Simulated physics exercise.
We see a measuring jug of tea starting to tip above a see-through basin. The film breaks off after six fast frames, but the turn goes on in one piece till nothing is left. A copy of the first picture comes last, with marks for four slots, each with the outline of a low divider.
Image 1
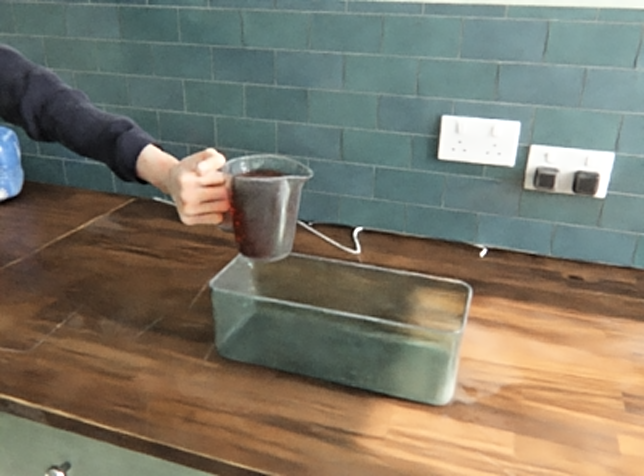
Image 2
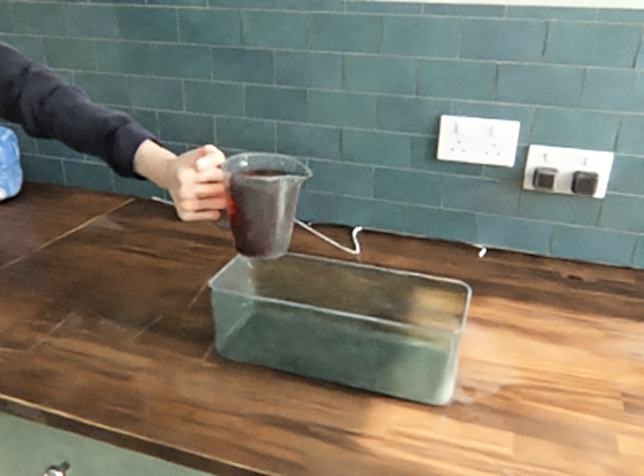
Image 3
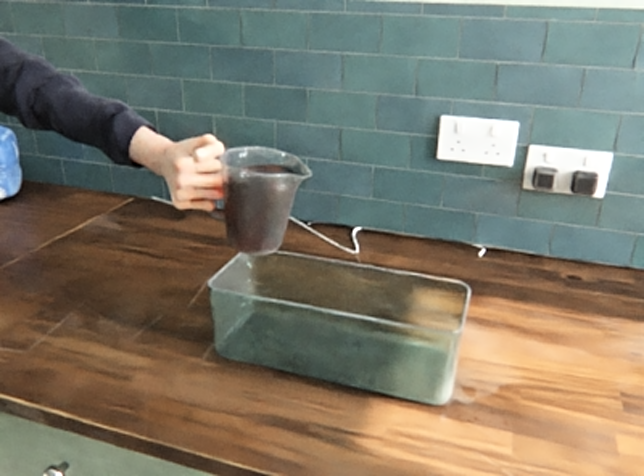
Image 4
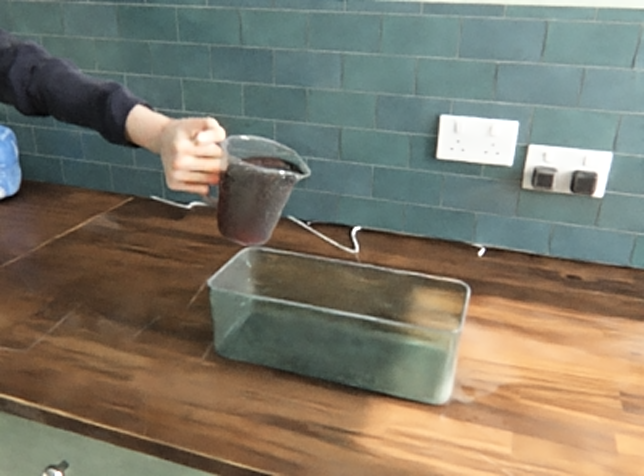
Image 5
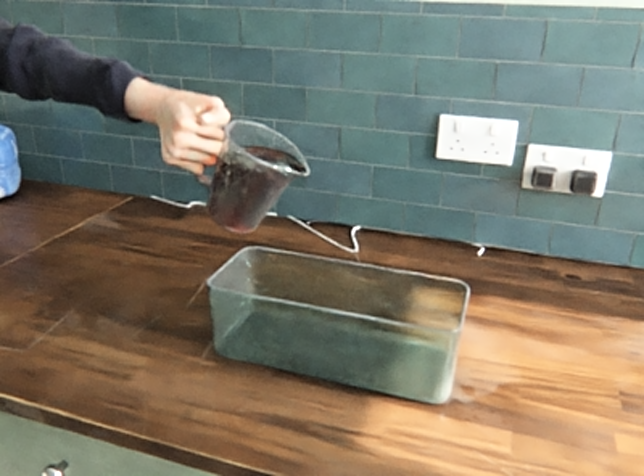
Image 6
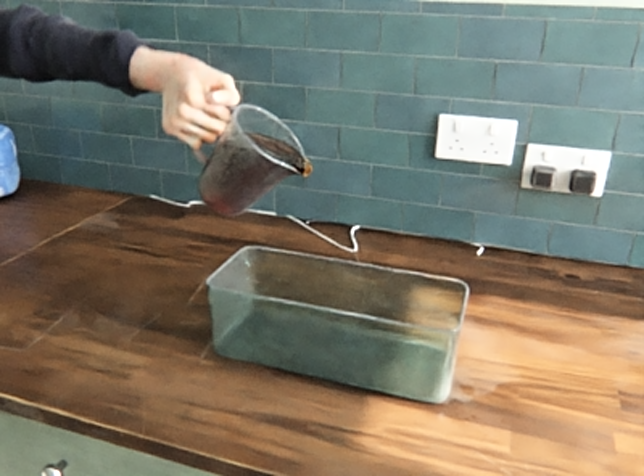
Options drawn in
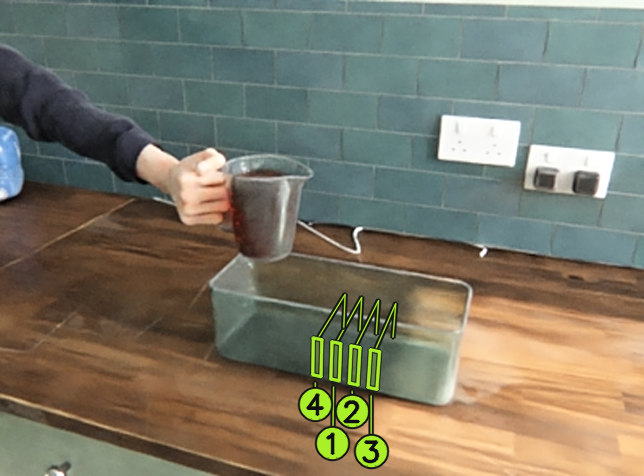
A hand tilts a jug of dark tea rightward above a clear basin until tea reaches its lip.
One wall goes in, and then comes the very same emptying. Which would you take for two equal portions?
Choose 3.
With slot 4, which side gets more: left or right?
More ends on the right.
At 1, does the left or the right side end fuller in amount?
The right one.
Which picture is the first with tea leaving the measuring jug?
In picture 6.
On the marked copy, 1 at (333, 386); 2 at (352, 390); 3 at (371, 395); 4 at (315, 382).
For slot 1, about 8 % ends left of the wall and 86 % right of it; 6 % is lost outside.
For slot 2, about 16 % ends left of the wall and 79 % right of it; 6 % is lost outside.
For slot 3, about 47 % ends left of the wall and 49 % right of it; 4 % is lost outside.
For slot 4, about 7 % ends left of the wall and 85 % right of it; 8 % is lost outside.
